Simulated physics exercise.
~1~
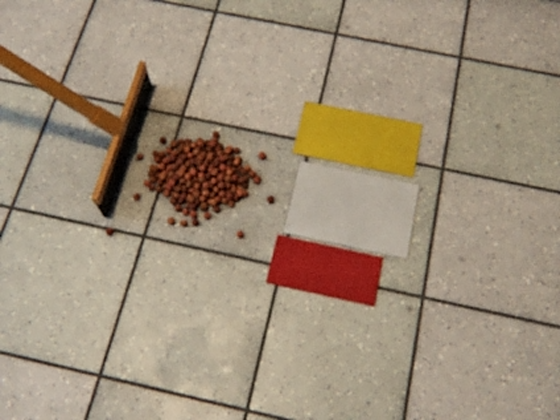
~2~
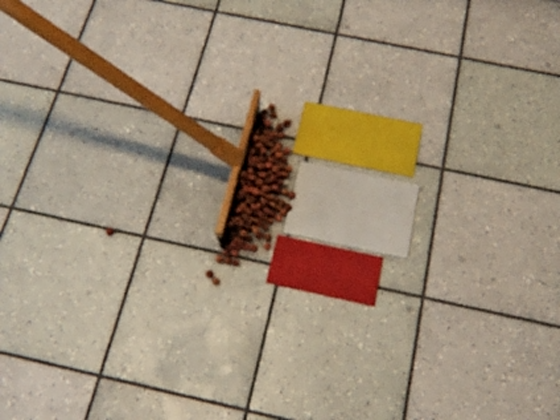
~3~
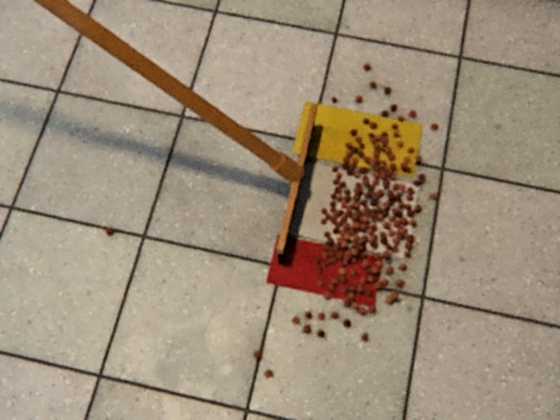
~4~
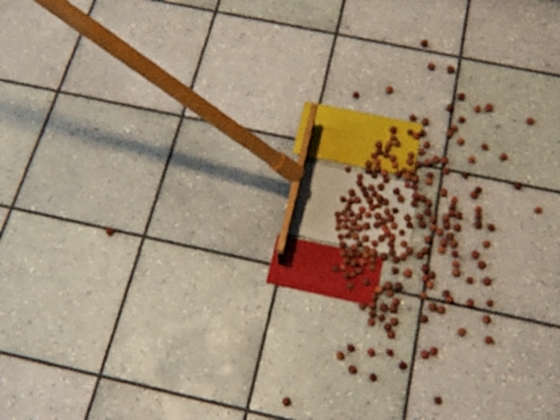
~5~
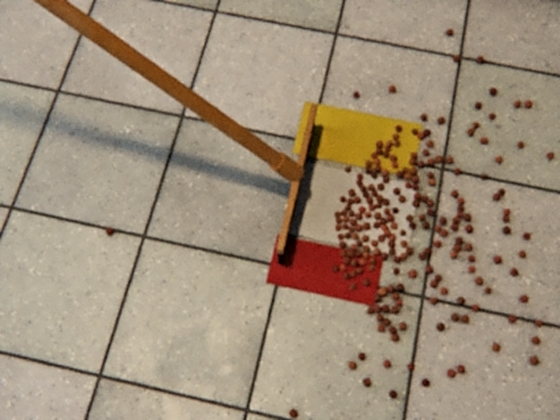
A wooden-handled squeegee pushed a heap of small reddish-brown pellets rightwards across a tiled floor and stopped at the yellow, white and red mats, while the pellets slid on and scattered, ending partly on the mats but mostly on the tiles around them.
